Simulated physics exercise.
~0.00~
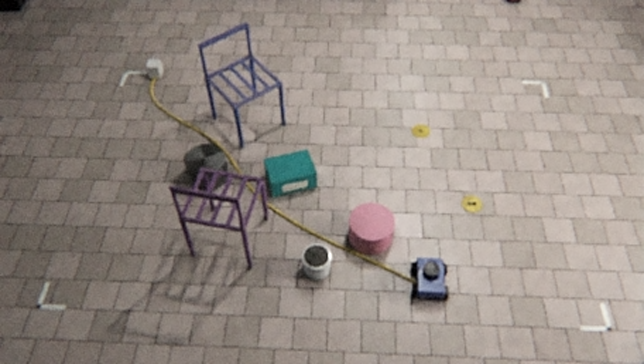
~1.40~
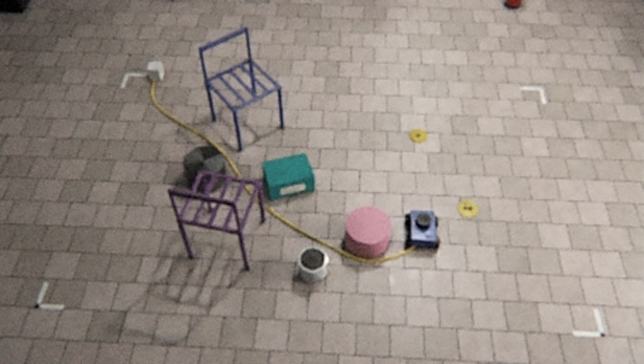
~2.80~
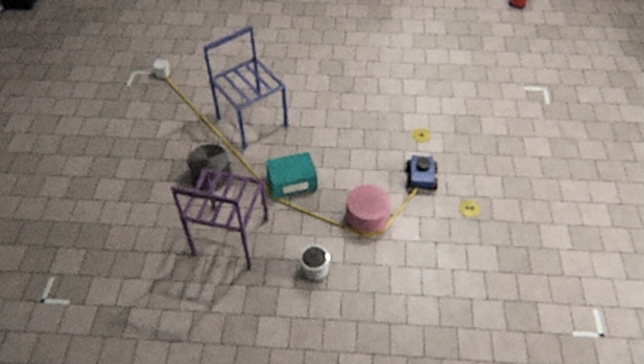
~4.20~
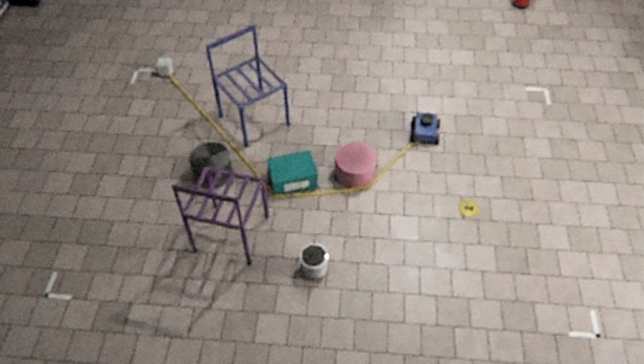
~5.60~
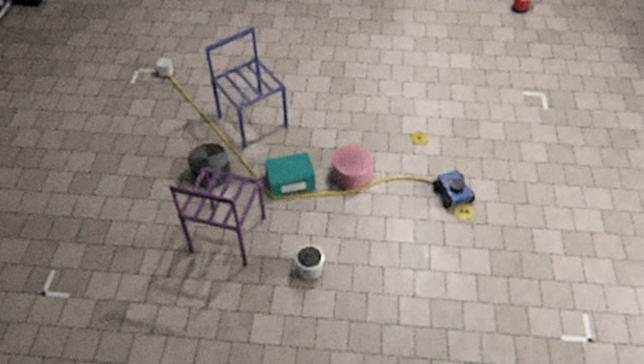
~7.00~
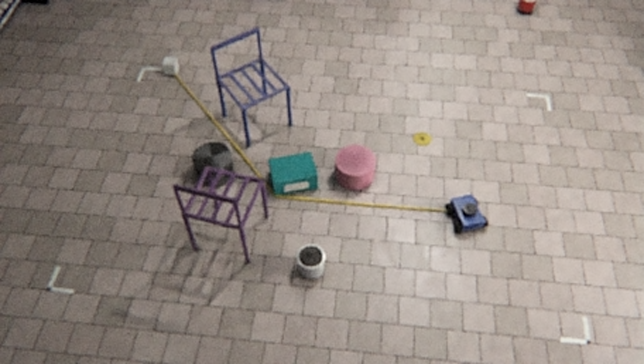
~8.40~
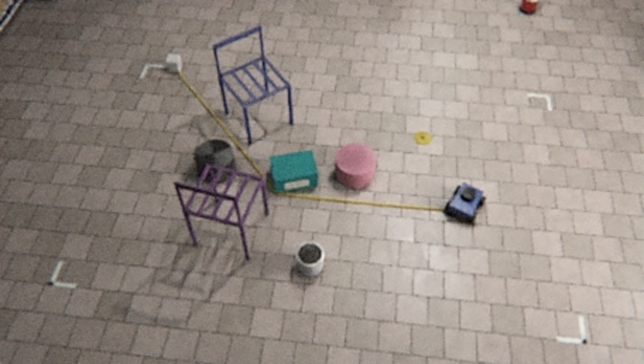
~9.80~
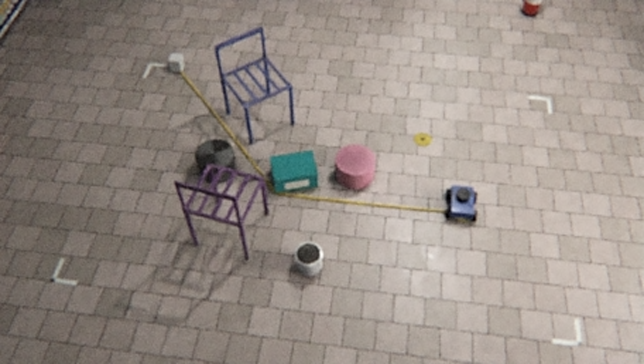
On a paved floor, a tethered blue cart drags its yellow lead, shifting a pink tub.
